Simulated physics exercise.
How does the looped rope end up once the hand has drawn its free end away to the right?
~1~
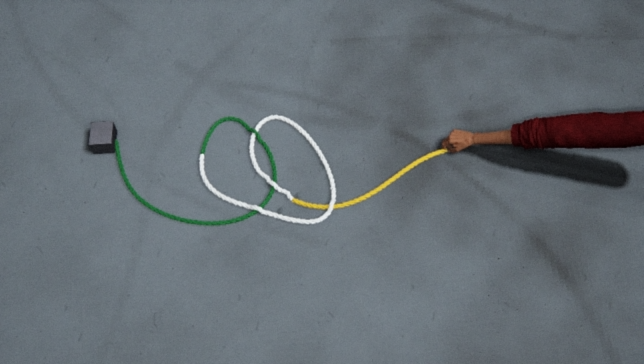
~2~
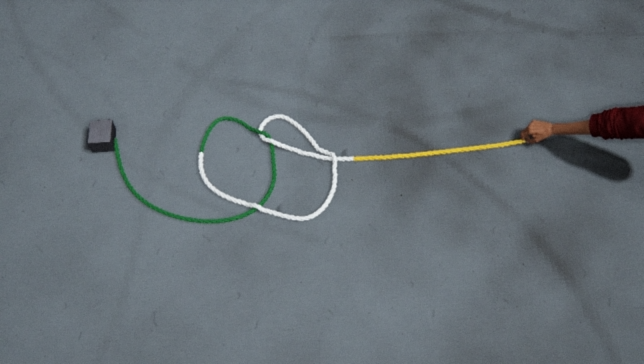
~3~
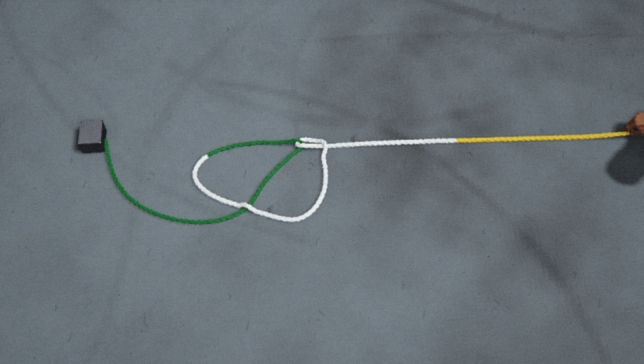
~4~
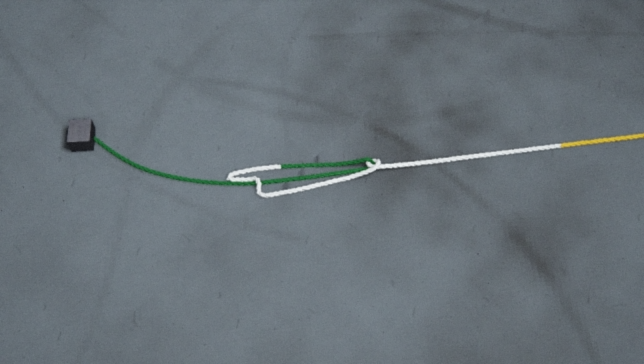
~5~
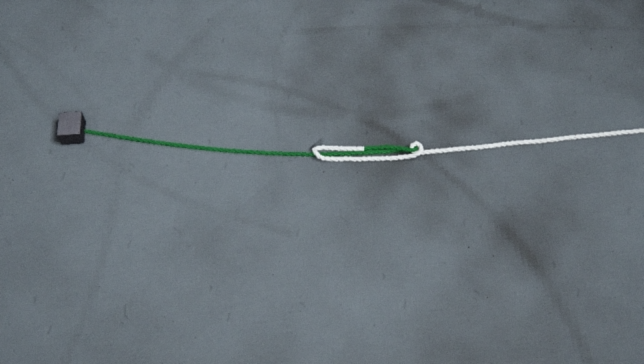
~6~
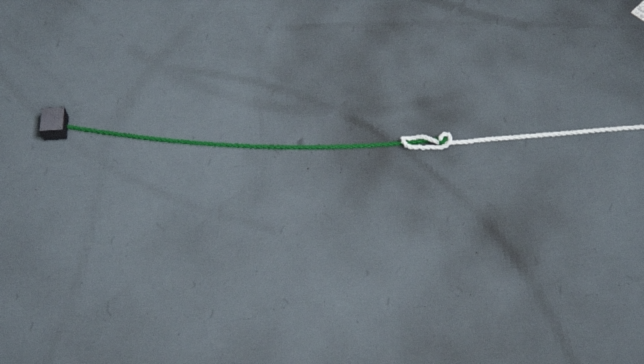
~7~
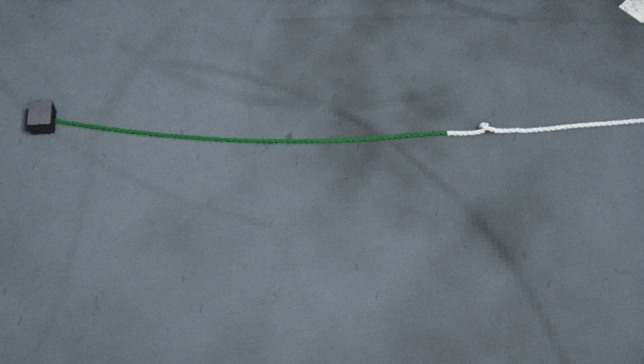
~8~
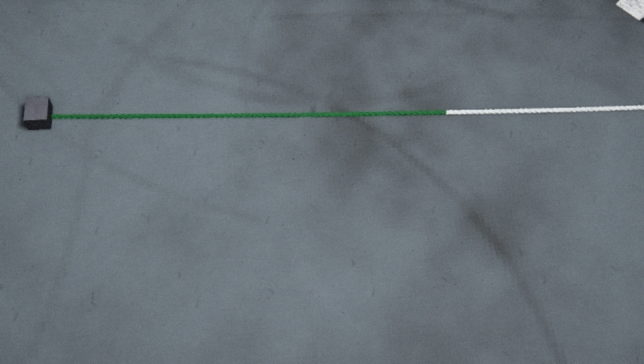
The rope runs clear. Its loops narrow, shrink to a small kink and then slip out, leaving a straight line with no knot in view.
